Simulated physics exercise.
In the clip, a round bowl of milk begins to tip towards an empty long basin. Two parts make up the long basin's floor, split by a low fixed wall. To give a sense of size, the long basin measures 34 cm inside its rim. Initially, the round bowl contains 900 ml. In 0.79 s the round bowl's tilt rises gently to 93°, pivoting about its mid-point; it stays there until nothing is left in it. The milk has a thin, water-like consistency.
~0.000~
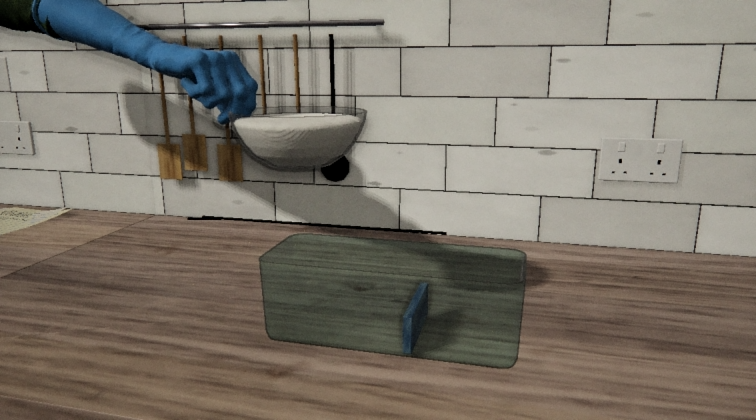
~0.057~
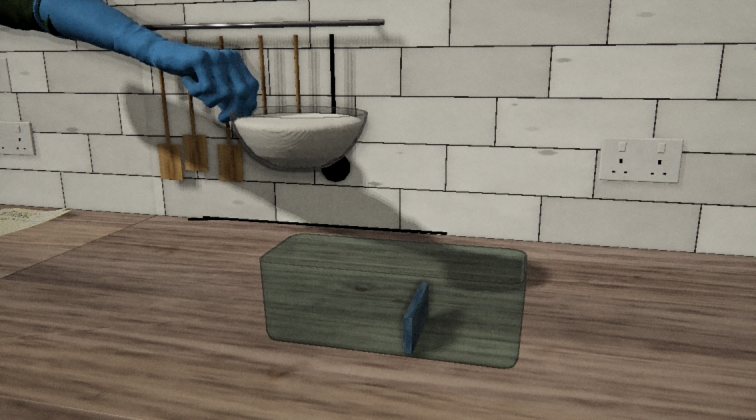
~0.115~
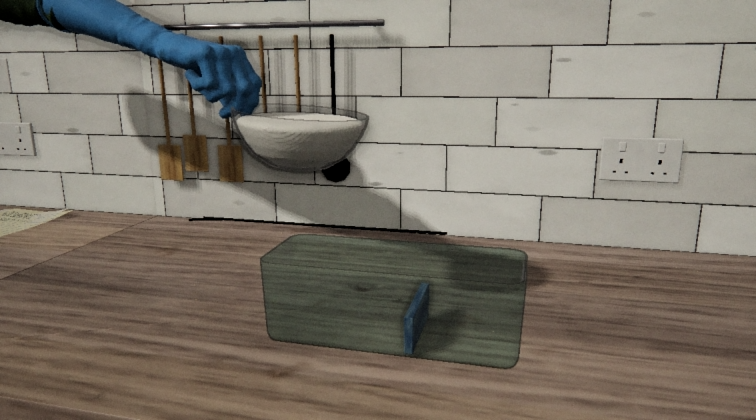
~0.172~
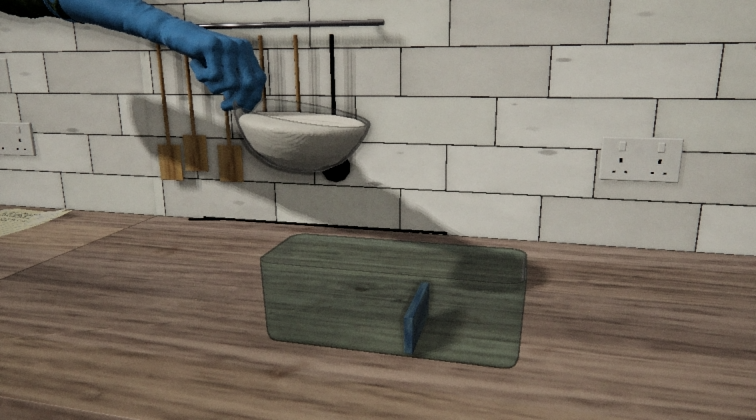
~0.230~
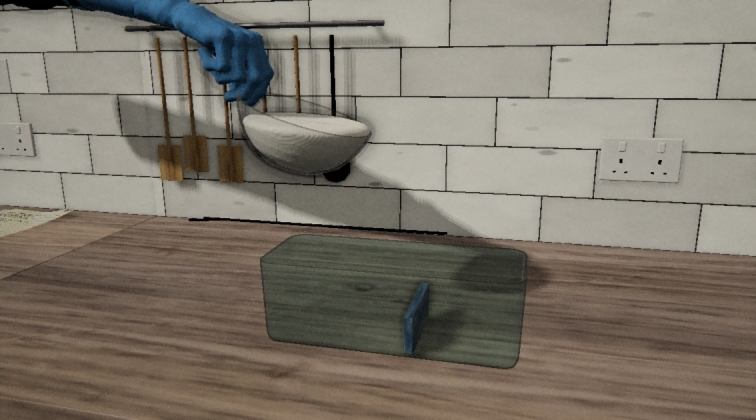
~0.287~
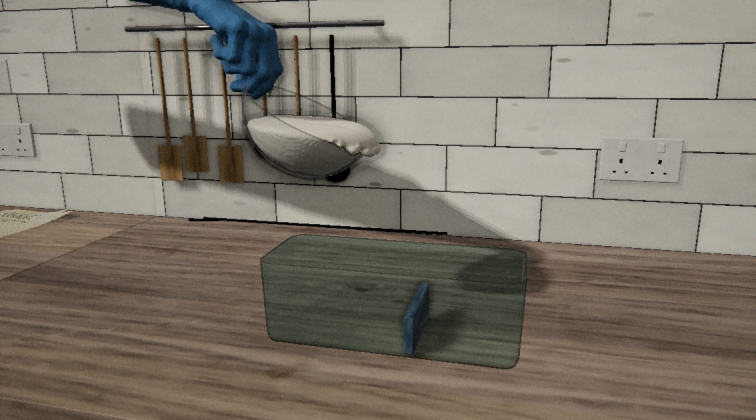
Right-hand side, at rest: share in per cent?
37 per cent.
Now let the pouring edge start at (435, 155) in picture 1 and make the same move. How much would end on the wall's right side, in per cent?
In that case roughly 75 per cent.
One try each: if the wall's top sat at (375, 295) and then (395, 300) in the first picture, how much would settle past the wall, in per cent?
In turn about 75 and 60 per cent.
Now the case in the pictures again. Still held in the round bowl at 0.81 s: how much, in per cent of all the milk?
0 per cent or thereabouts.
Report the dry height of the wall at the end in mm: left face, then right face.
Left roughly 30 mm; right roughly 30 mm.
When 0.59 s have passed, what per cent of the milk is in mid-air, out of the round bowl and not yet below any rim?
Estimate: About 44 % of all of it.
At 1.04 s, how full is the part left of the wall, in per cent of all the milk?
Roughly 54 percent.
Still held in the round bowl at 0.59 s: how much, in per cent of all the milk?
16 %.
After 0.59 s the tilt is 79° and 16 per cent is still to pour, 11 is left of the wall and 26 right of it.
After 0.81 s the tilt is 93° and 0 per cent is still to pour, 50 is left of the wall and 36 right of it.
After 1.04 s the tilt is 93° and 0 per cent is still to pour, 53 is left of the wall and 37 right of it.
After 1.29 s the tilt is 93° and 0 per cent is still to pour, 53 is left of the wall and 37 right of it.
In the end 53 per cent lies left of the wall, 37 right of it and 9 outside.
